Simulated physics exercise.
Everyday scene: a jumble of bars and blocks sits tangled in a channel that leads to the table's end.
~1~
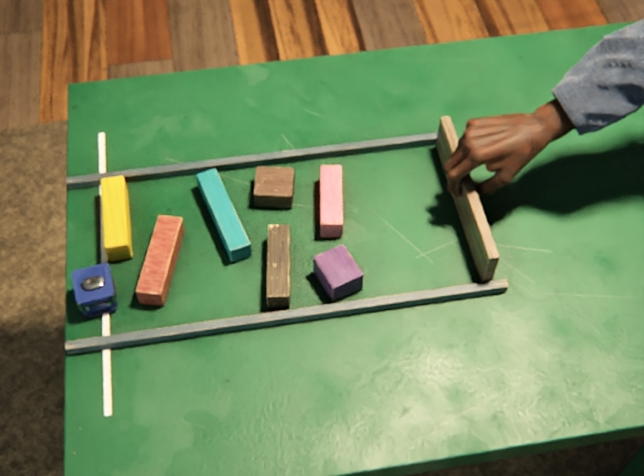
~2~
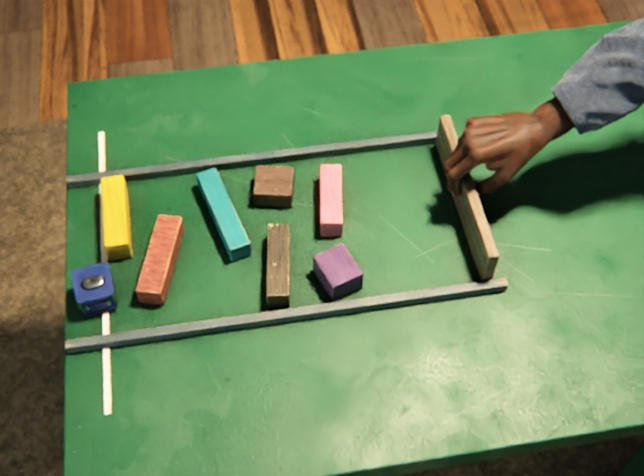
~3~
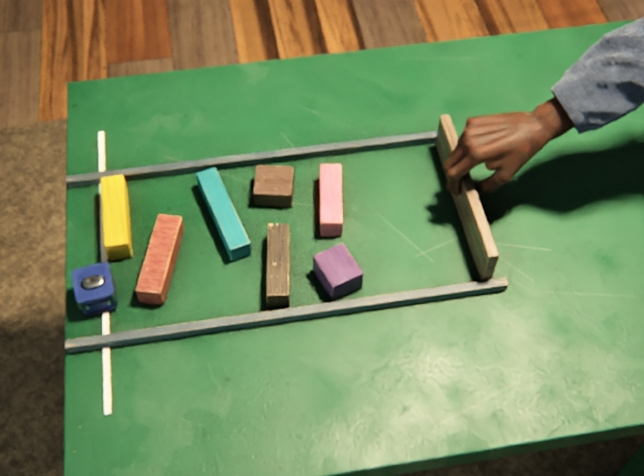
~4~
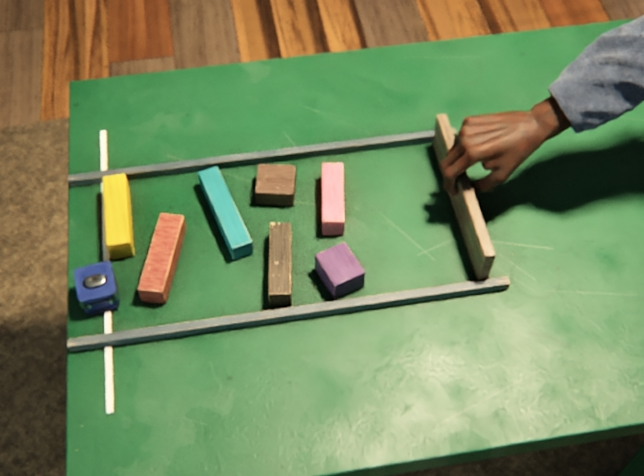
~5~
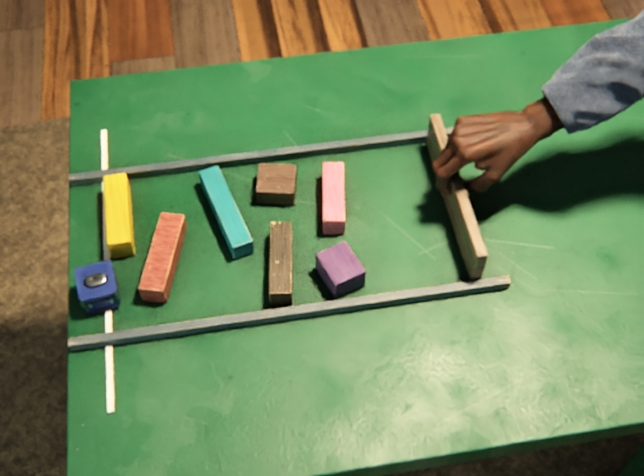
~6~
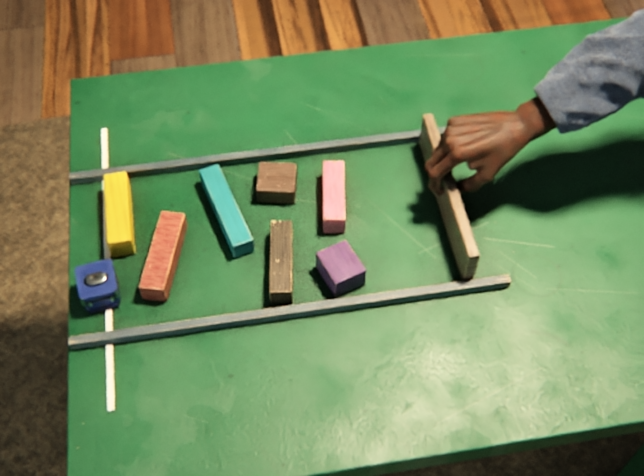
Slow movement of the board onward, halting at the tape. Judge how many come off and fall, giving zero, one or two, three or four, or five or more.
Number falling: Five or more.
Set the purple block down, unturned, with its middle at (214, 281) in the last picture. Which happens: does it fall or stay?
Here the purple block departs.
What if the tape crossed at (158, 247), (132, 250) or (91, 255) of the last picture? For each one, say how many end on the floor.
Try 1: 2; try 2: 4; try 3: 6.
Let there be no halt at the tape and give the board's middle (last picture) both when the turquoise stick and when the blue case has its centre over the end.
Roughly at (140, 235) and roughly at (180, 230).
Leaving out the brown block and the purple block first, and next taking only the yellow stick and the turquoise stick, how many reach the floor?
Count: 4 (first case); 4 (second).
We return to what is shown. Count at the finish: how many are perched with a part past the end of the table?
0 is the number.
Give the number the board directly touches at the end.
2 of them.
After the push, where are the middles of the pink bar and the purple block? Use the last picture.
I'd put one at around (94, 228) and the other at around (89, 300).
Soon after, none off yet; blue case at rest near (99, 286); yellow stick at rest near (119, 213); red bar at rest near (164, 255).
Then, none off yet; blue case at rest near (99, 286); yellow stick moved a little near (105, 215); red bar moved a little near (134, 260).
By the end, the number that fall off is five or more; fallen, brown block, black bar, turquoise stick, red bar, yellow stick and blue case.
